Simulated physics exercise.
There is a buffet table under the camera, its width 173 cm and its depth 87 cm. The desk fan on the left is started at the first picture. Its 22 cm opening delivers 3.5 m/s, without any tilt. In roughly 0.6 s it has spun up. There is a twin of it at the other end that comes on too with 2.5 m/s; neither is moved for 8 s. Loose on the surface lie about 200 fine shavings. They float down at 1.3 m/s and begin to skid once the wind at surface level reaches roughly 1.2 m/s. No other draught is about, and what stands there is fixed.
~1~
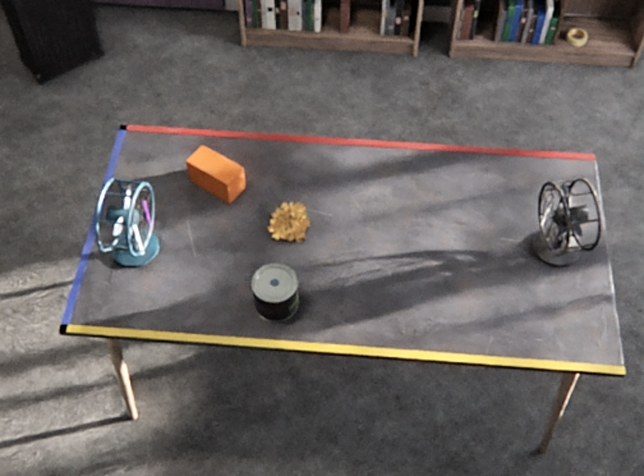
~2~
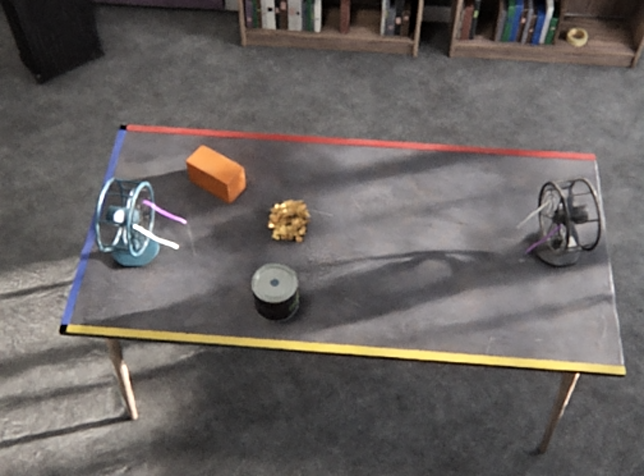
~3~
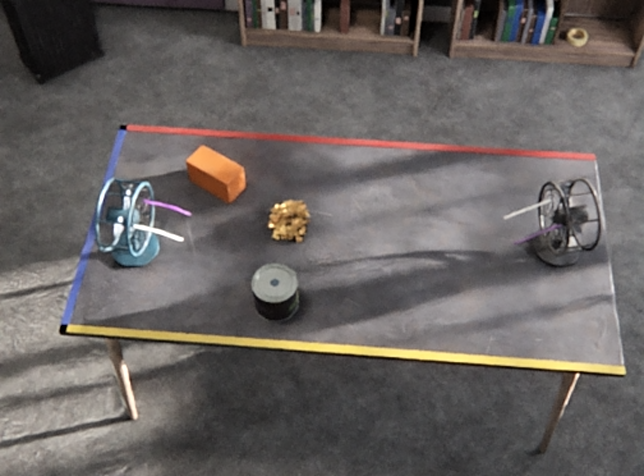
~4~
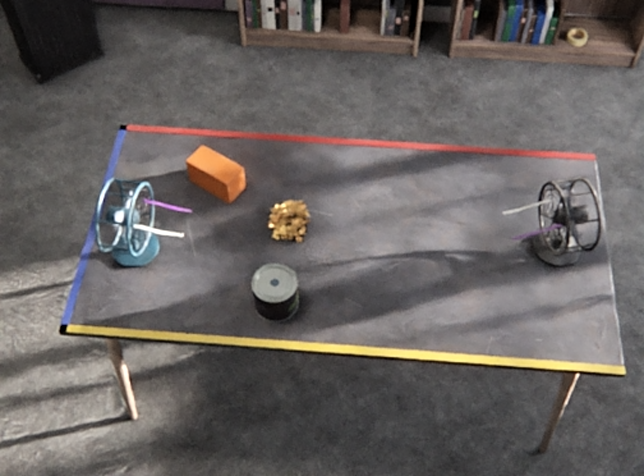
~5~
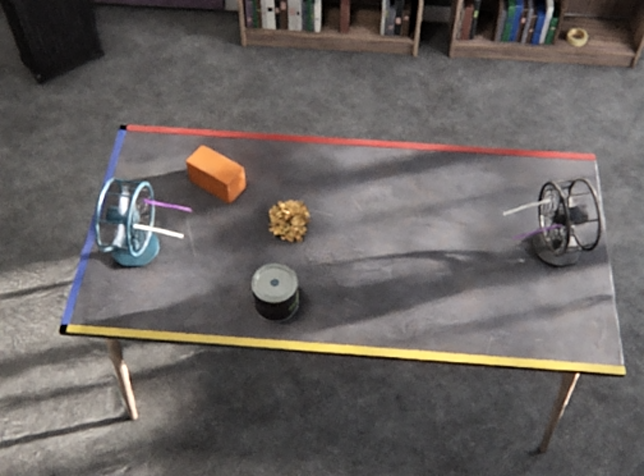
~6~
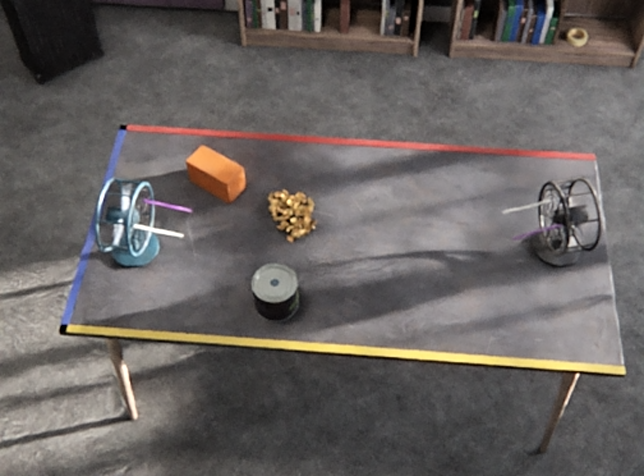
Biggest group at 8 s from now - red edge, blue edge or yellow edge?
The red edge has it.
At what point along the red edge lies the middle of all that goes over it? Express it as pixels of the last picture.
Around (362, 140).
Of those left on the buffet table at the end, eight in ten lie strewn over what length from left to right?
The middle group spans some 20 cm.
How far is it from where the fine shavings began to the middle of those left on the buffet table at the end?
About 15 cm.
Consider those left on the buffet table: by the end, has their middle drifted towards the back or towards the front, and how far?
It ends behind its start, some 10 cm.
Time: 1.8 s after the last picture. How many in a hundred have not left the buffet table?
The remaining share is about 60 %.
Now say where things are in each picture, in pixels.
In the first picture, the middle of the fine shavings is near (293, 223), none has stirred yet, the mouth of the desk fan is at (125, 217) and that of the second one at (569, 217).
In the second picture, the middle of the fine shavings is near (289, 221), none has stirred yet, the blue edge is centred on (93, 219), the red edge is centred on (355, 140) and the yellow edge is centred on (337, 353).
In the third picture, the middle of the fine shavings is near (289, 221), none has stirred yet, the top of a block is at (214, 164) and the top of a tin is at (275, 282).
In the fourth picture, the middle of the fine shavings is near (289, 221) and none has stirred yet.
In the fifth picture, the middle of the fine shavings is near (293, 222) and about 5 % have left their places.
In the sixth picture, the middle of the fine shavings is near (297, 213), the farthest in sight from the desk fan is at (311, 201) and about 55 % have left their places.
Then, 0.8 s after the last picture, 69 % are still on the top, 0 % are over the blue edge, 30 % over the red edge and 0 % over the yellow edge; the middle of those left on the top is near (322, 194).
Then, 1.8 s after the last picture, 61 % are still on the top, 0 % are over the blue edge, 39 % over the red edge and 0 % over the yellow edge; the middle of those left on the top is near (313, 197).
Then, 3.6 s after the last picture, 60 % are still on the top, 0 % are over the blue edge, 40 % over the red edge and 0 % over the yellow edge; the middle of those left on the top is near (313, 197).
Then, 7.2 s after the last picture, at the end, 0 % are over the blue edge, 46 % over the red edge and 0 % over the yellow edge; the middle of those left on the top is near (313, 197).
